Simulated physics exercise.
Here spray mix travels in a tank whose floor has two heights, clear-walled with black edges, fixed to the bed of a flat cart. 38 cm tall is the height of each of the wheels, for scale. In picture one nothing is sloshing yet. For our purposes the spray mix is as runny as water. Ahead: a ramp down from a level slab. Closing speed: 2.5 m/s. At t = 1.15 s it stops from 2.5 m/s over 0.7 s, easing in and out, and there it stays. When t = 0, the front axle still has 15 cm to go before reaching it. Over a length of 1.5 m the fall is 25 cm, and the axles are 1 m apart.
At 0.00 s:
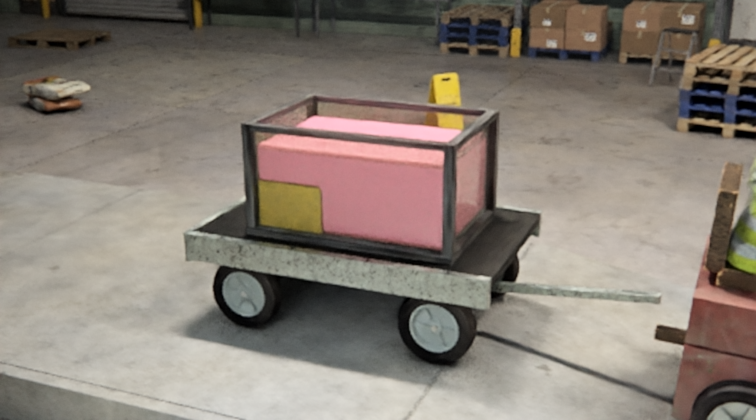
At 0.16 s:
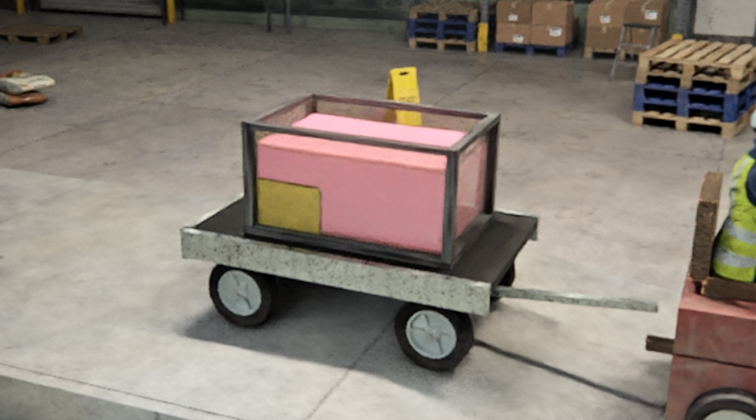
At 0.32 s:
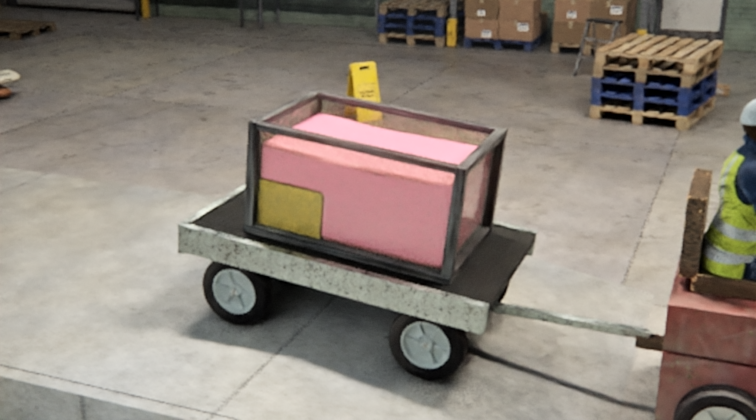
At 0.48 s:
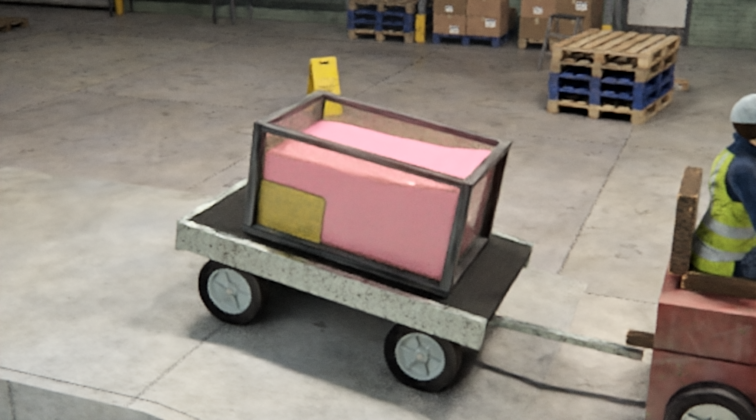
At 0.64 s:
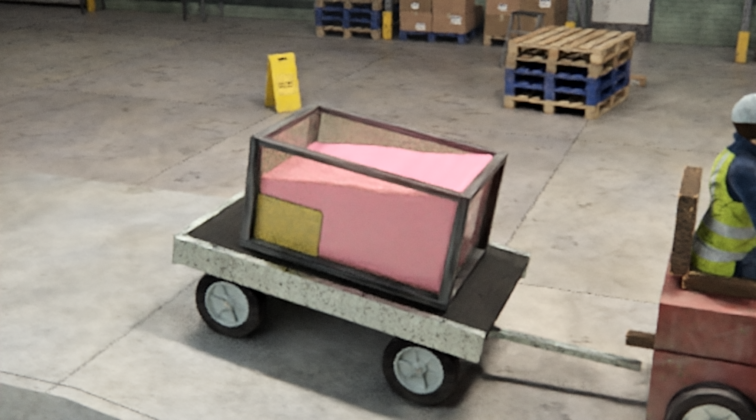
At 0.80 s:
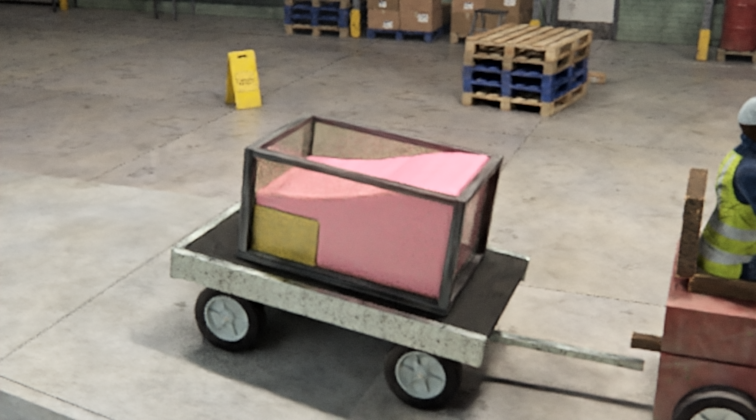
In a warehouse, a small red vehicle with a seated driver towed a flat cart rightward, and the pink liquid in its clear tank tilted, climbing at the right as the cart dipped that way.
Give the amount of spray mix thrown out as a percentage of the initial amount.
Roughly 10 percent of the spray mix is thrown out.
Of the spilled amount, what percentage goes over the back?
I'd put it at about 0 percent of what spills.
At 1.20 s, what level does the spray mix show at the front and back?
Around 44 cm toward the front, with 36 cm behind.
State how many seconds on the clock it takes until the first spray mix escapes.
The first spill comes at around 1.7 s.
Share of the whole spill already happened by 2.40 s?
I'd say some 90 percent by then.
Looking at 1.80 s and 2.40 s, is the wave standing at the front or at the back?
Heap position: Fore end, then aft end.
After 1.20 s front 44 cm, middle 44 cm, back 37 cm above the lowest part of the floor; no loss so far.
After 1.80 s front 64 cm, middle 30 cm, back 27 cm above the lowest part of the floor; no loss so far.
After 2.40 s front 32 cm, middle 39 cm, back 50 cm above the lowest part of the floor; the loss stands at 9 per cent, over the front.
After 4.84 s the loss stands at 10 per cent, over the front, 22 of 225 litres.
